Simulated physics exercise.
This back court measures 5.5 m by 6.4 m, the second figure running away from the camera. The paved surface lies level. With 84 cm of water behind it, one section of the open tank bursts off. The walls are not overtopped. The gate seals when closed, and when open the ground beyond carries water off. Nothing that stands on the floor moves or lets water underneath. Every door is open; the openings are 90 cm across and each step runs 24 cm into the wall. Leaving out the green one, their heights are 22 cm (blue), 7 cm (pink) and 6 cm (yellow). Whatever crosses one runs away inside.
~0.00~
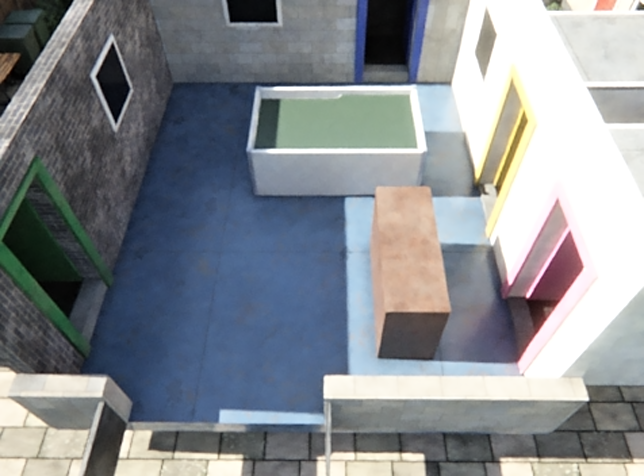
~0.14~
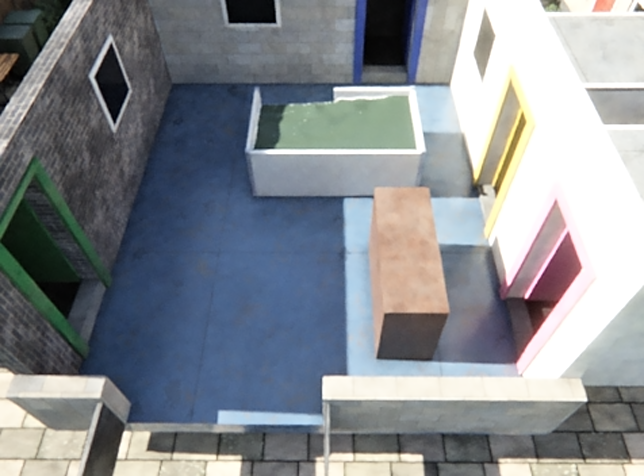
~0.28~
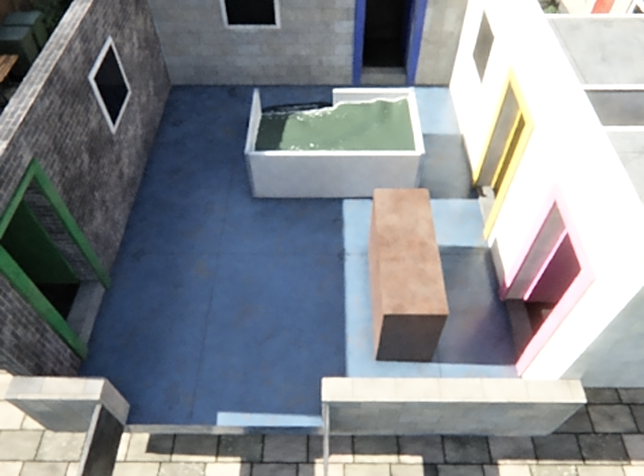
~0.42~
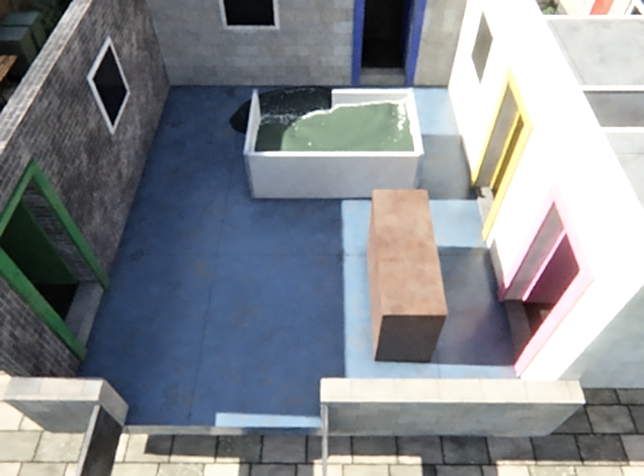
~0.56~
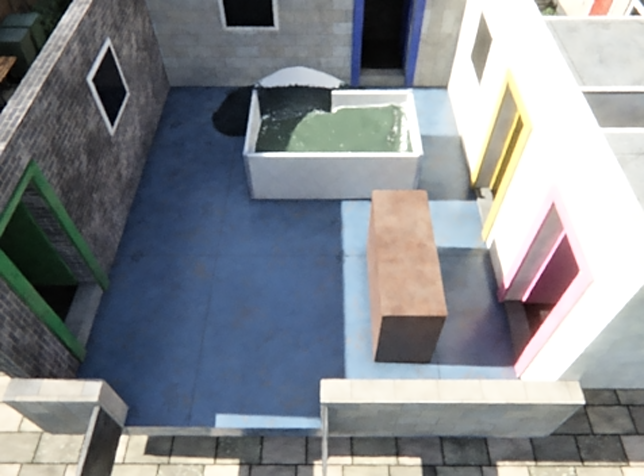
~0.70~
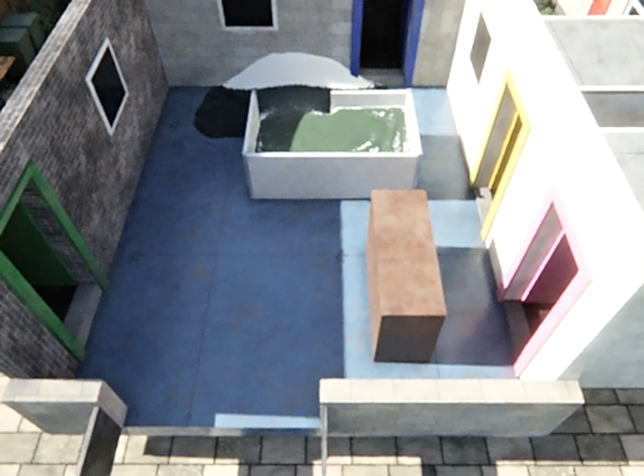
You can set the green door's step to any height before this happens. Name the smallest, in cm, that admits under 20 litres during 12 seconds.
Close to 6 cm is just enough.
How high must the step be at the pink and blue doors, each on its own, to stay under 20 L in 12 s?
Roughly 11.0 cm at pink and 11.0 cm at blue.
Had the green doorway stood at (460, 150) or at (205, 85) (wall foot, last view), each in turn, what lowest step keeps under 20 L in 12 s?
Roughly 11.0 and 31 cm.
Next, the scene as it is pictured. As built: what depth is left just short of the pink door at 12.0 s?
Roughly 10.0 cm deep.
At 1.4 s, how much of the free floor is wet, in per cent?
About 20 per cent.
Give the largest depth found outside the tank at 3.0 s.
Up to some 36 cm.
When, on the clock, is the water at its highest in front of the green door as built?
Near 10.0 s.
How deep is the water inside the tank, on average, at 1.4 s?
About 49 cm.
After 1.4 s water covers 20 % of the floor, deepest (55 cm) near (169, 89); it has not reached the green door.
After 3.0 s water covers 60 % of the floor, deepest (36 cm) near (169, 89); 4 cm at the green door, 0 litres in over its 24 cm step.
After 12.0 s water covers 100 % of the floor, deepest (10 cm) near (521, 407); 8 cm at the green door, 0 litres in over its 24 cm step.
At the green door as built, the water arrived by 2.9 s and peaked near 11 cm at 10.0 s.
Run again over the same 12 s with other heights there, 31 litres in over 5 cm, 7 litres over 8 cm. The limit of 20 litres is kept from about 6 cm up.
